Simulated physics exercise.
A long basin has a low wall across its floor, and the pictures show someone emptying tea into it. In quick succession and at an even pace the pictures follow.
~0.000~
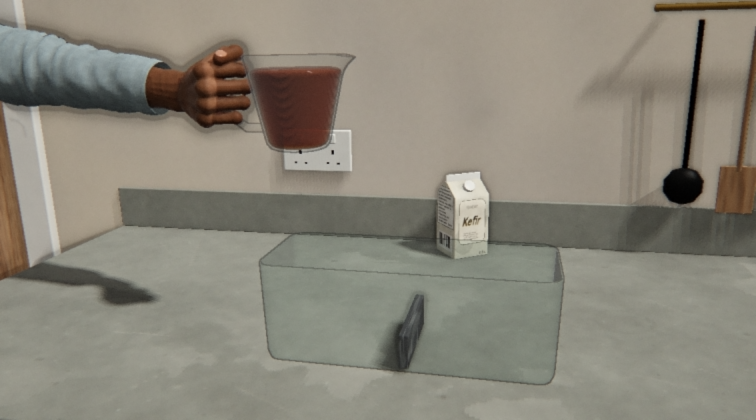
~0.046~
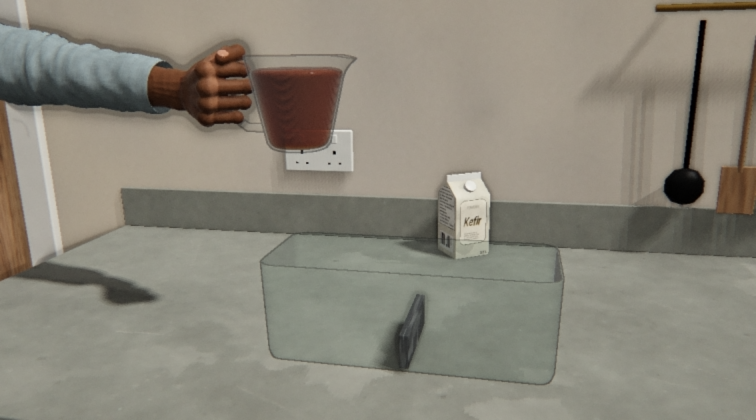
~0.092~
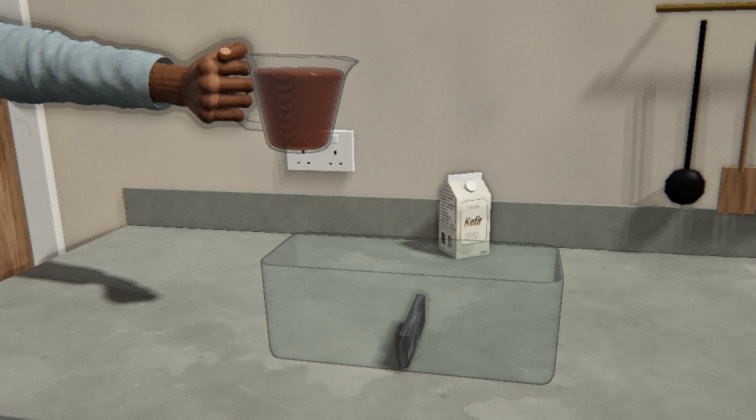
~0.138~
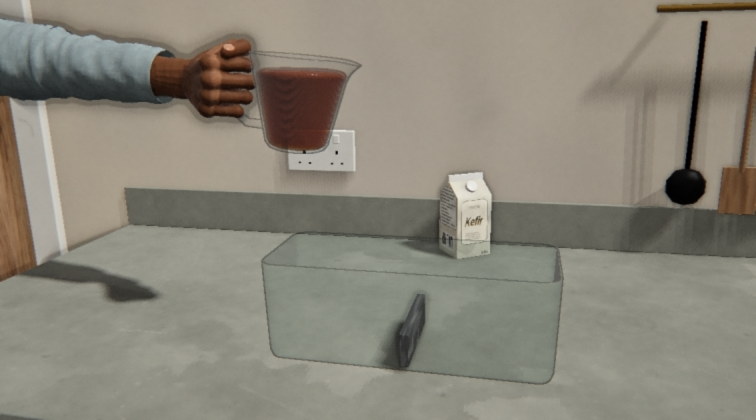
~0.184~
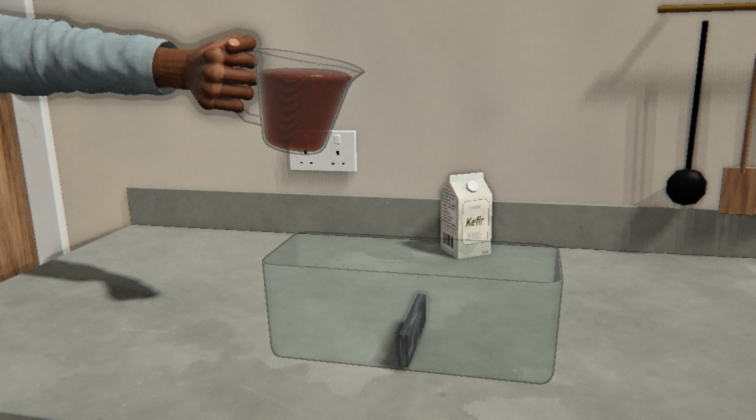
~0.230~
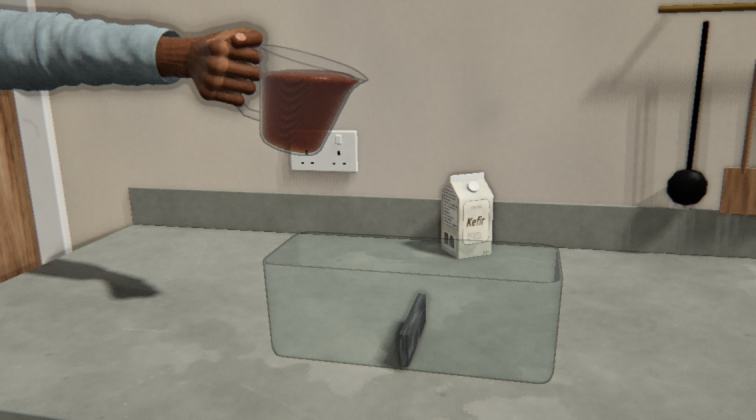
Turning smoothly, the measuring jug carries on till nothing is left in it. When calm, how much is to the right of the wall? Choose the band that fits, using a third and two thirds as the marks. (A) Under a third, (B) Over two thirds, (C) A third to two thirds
Answer: C.
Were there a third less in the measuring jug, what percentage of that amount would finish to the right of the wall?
25 %.
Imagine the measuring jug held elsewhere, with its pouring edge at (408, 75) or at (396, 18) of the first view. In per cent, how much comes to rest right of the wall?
90 % and 90 %.
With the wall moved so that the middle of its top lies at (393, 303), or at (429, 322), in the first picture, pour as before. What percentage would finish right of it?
With the first placement it is 75 %, with the second 30 %.
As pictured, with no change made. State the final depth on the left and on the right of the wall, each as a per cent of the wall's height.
Left about 30, right about 30.
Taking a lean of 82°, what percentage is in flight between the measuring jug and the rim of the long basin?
Around 35 %.
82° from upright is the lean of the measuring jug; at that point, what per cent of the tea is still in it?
Close to 55 per cent.
A moment on, the measuring jug is tipped on its side and 54 per cent is still to pour, 0 is left of the wall and 12 right of it.
Next, the measuring jug is tipped right over and 4 per cent is still to pour, 32 is left of the wall and 51 right of it.
Then the measuring jug is tipped right over and 0 per cent is still to pour, 47 is left of the wall and 51 right of it.
Later the measuring jug is tipped right over and 0 per cent is still to pour, 47 is left of the wall and 51 right of it.
At rest 47 per cent lies left of the wall, 51 right of it and 2 outside.
